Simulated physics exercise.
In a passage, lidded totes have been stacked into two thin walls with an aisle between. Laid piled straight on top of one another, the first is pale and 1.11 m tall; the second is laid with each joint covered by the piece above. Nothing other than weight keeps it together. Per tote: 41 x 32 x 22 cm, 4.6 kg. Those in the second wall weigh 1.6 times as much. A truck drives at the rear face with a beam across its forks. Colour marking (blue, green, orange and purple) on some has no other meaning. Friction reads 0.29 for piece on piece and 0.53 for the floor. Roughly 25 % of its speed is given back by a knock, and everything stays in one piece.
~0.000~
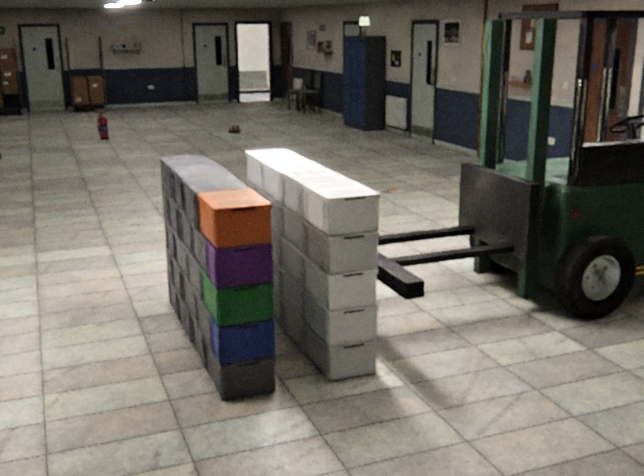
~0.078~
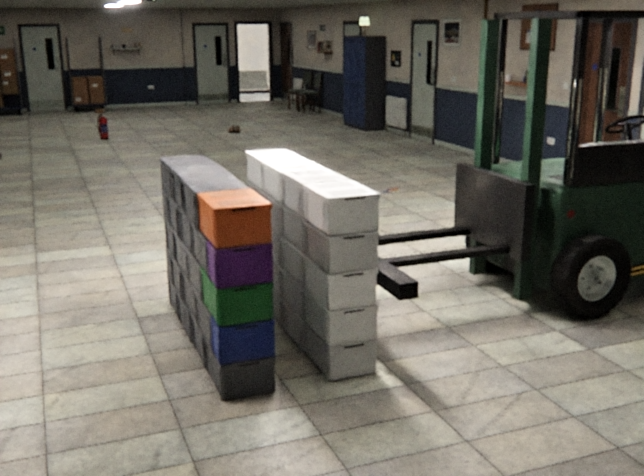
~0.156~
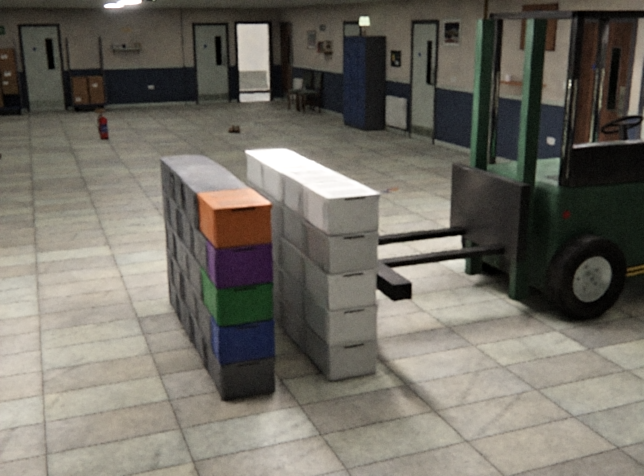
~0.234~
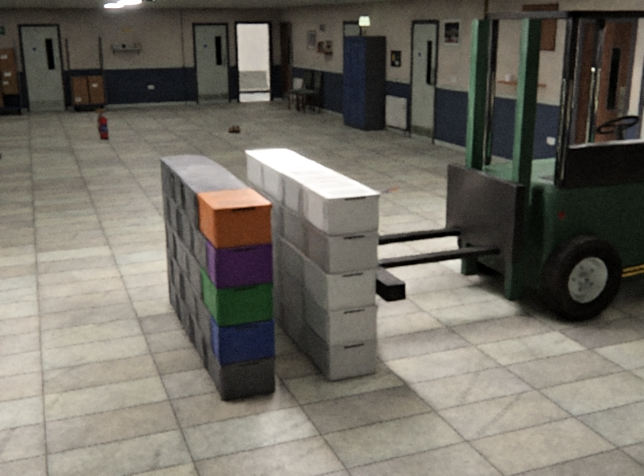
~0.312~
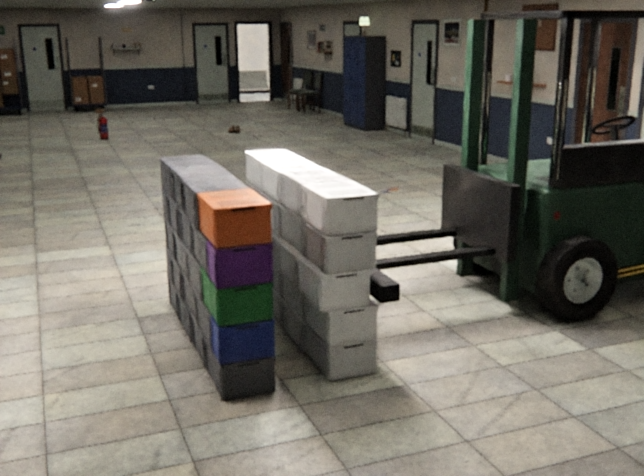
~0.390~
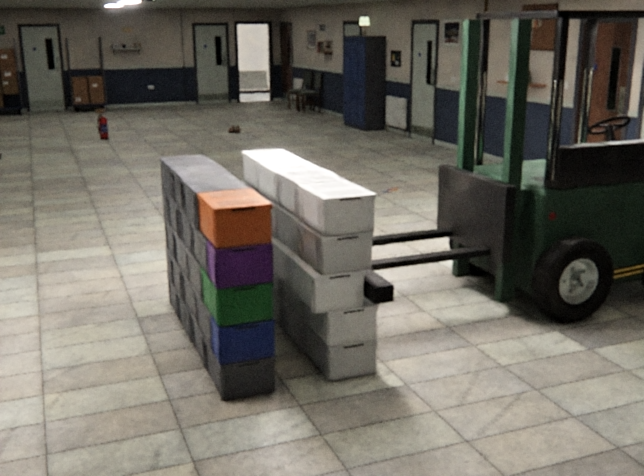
Green forklift creeping left with a beam across its forks, pressing into a pale wall of stacked totes and shifting its upper rows slightly.
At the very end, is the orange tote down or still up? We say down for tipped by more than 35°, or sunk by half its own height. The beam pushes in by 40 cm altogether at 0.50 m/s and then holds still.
At the very end the orange tote is down.
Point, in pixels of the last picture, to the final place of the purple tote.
At about (12, 413).
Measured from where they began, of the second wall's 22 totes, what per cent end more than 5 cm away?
That is 80 per cent.
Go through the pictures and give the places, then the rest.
In the first frame (each place is the centre of the face we see best), beam (414, 290) 11 cm from the wall; orange tote (244, 227); green tote (246, 306); blue tote (248, 343); the others all in place.
In the second frame, beam (407, 291) 7 cm from the wall; orange tote (244, 227).
In the third frame, beam (401, 292) 32 mm from the wall; orange tote (244, 227).
In the fourth frame, beam (395, 293) 7 mm in; orange tote (244, 227).
In the fifth frame, beam (389, 294) 46 mm in; orange tote (244, 227).
In the sixth frame, beam (383, 295) 8 cm in; orange tote (244, 227); purple tote (245, 267); green tote (246, 306); the others all in place.
By 1.12 s, 3 of the pale wall down; none of the 22 totes of the second wall down, 20 disturbed; orange tote tilted 4°; purple tote tilted 4°.
By 1.82 s, 12 of the pale wall down; 18 of the 22 totes of the second wall down; orange tote tilted 62°, 51 cm lower; blue tote tilted 62°, 14 cm lower.
When it is over (3.8 s), 12 of the pale wall down; 18 of the 22 totes of the second wall down; orange tote upside down; purple tote upside down; blue tote on its side. In pixels of the last frame, middles, purple tote near (12, 413).
